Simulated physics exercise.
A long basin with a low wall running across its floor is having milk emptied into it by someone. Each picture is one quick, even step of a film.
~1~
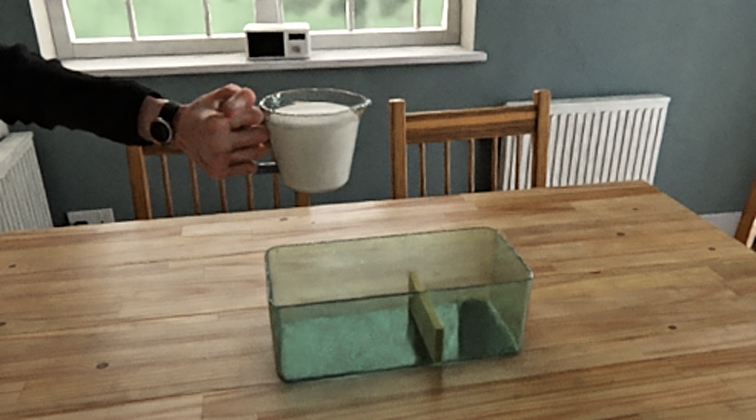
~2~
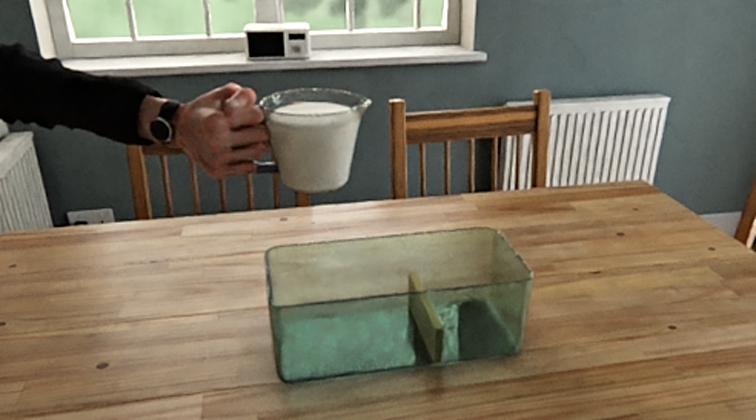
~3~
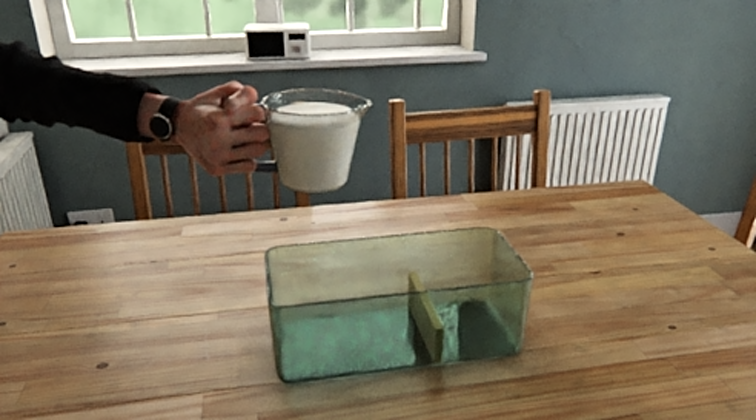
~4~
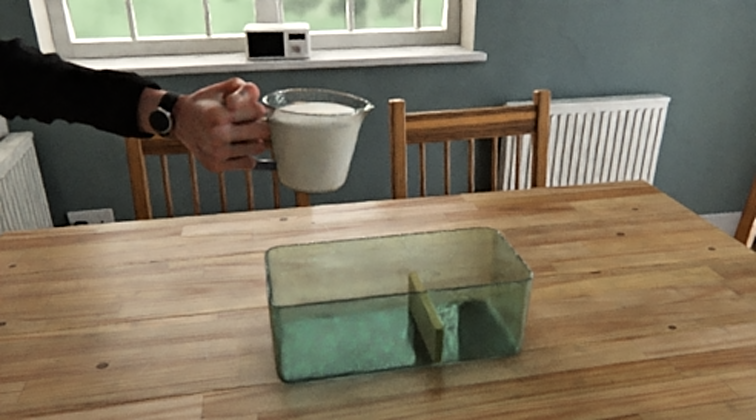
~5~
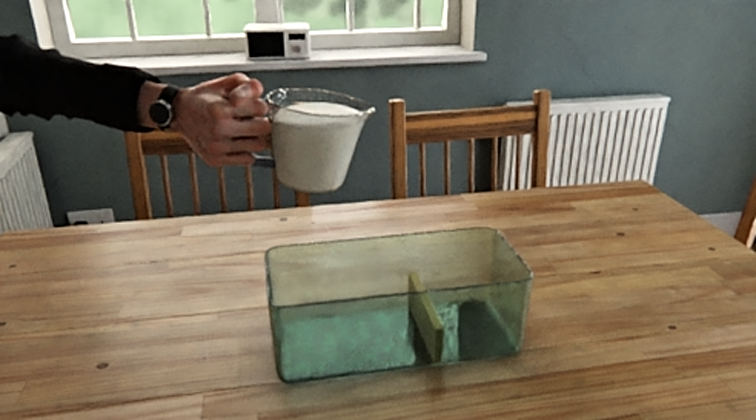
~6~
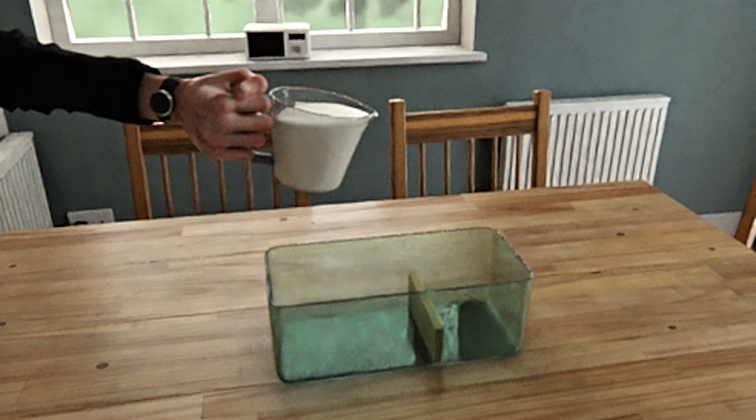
A hand in a dark sleeve and black watch, at the upper left, holds a clear glass jug of white milk above a long, see-through green basin with a low yellowish wall across its floor. The basin sits on a wooden table, seen from slightly above, before chairs, white radiators and a window in a blue-grey wall. The hand slowly tilts the jug rightward while the view stays still.
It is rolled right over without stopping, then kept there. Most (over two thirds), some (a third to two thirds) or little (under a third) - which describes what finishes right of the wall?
Some.
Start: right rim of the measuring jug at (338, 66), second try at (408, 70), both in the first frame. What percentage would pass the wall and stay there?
Roughly 10 % and 90 %.
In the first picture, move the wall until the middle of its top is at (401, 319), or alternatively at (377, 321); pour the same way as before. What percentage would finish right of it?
Around 85 per cent for the first, around 90 per cent for the second.
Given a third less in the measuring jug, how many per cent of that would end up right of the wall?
Roughly 25 in a hundred.
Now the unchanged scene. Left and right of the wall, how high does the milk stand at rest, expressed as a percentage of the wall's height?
The left reads 10 in a hundred and the right 30 in a hundred.
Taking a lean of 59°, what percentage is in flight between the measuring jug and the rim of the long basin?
Some 20 per cent, I'd say.
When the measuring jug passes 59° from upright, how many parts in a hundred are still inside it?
It works out to close to 70 percent.
A moment on, the measuring jug is tipped part way and 69 per cent is still to pour, 3 is left of the wall and 7 right of it.
Next, the measuring jug is tipped on its side and 16 per cent is still to pour, 17 is left of the wall and 50 right of it.
Then the measuring jug is tipped right over and 0 per cent is still to pour, 43 is left of the wall and 54 right of it.
Later the measuring jug is tipped right over and 0 per cent is still to pour, 44 is left of the wall and 54 right of it.
At rest 44 per cent lies left of the wall, 54 right of it and 2 outside.
